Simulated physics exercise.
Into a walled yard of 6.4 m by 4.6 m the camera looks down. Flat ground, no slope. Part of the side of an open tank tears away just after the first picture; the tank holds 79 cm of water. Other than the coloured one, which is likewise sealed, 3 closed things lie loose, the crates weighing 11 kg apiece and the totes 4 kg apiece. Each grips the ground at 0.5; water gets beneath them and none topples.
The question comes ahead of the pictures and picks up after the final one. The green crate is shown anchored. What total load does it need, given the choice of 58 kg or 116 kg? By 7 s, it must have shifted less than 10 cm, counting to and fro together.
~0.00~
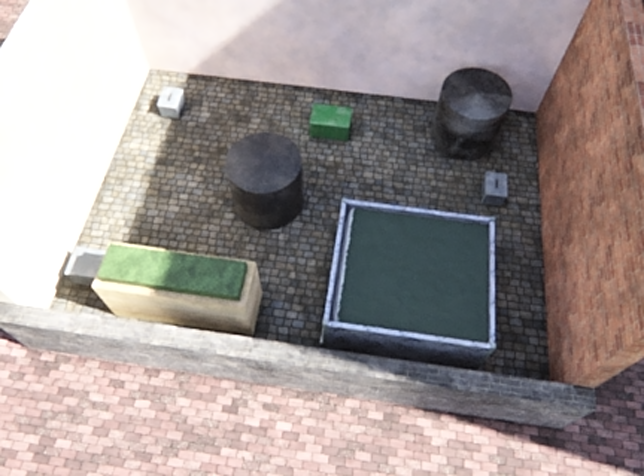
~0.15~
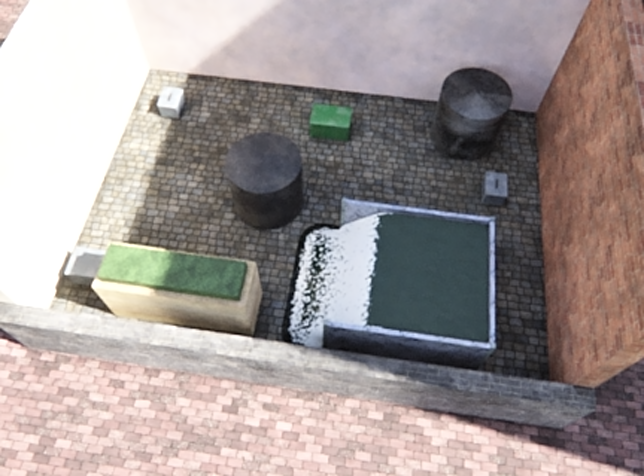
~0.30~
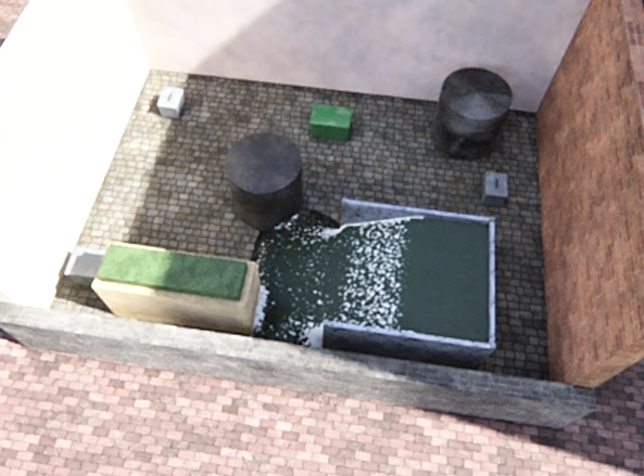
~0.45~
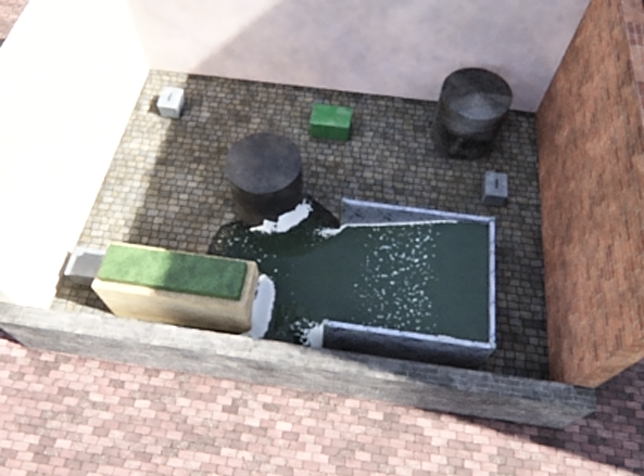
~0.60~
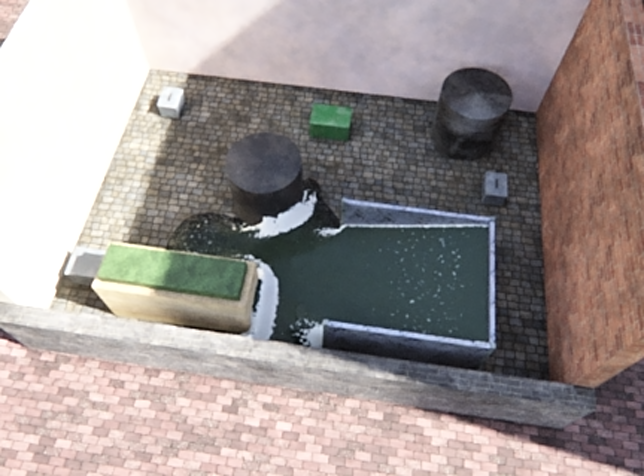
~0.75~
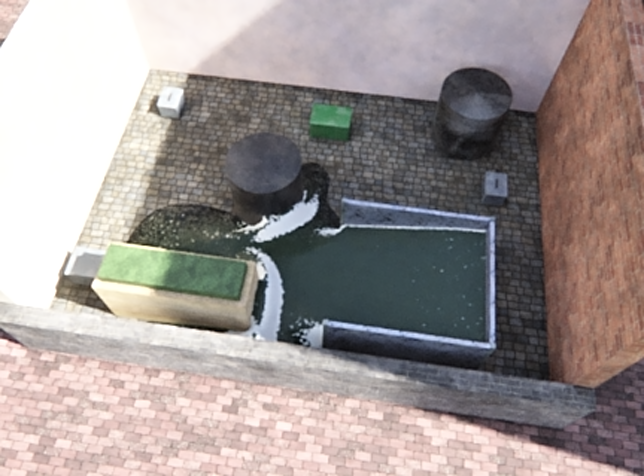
It needs only 58 kg.
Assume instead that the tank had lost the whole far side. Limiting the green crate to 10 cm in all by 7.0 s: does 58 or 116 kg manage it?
Just the heavier one.
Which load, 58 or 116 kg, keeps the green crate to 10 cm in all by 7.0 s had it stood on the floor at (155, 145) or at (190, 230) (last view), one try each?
At the first place you need the bigger mass, and at the second you need the bigger mass.
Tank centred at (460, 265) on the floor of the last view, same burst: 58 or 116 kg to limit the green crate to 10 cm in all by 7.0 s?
For that case: Heavier one only.
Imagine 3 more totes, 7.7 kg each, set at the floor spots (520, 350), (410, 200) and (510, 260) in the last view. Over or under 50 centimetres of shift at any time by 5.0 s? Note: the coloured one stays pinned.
In order: Not as far, then not as far, then not as far.
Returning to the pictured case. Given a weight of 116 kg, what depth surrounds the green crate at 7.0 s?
8 cm, roughly.
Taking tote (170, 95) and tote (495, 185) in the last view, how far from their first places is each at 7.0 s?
450 cm and 40 cm.
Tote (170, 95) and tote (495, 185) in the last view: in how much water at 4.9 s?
Close to 15 and 4 centimetres.
After 1.4 s the green crate would be 0 cm from its start with 58 kg and 0 cm from its start with 116 kg; 2 cm of water round it then.
After 3.1 s the green crate would be 0 cm from its start with 58 kg and 0 cm from its start with 116 kg; 4 cm of water round it then.
After 4.9 s the green crate would be 0 cm from its start with 58 kg and 0 cm from its start with 116 kg; 10 cm of water round it then.
After 7.0 s the green crate would be 0 cm from its start with 58 kg and 0 cm from its start with 116 kg; 8 cm of water round it then.
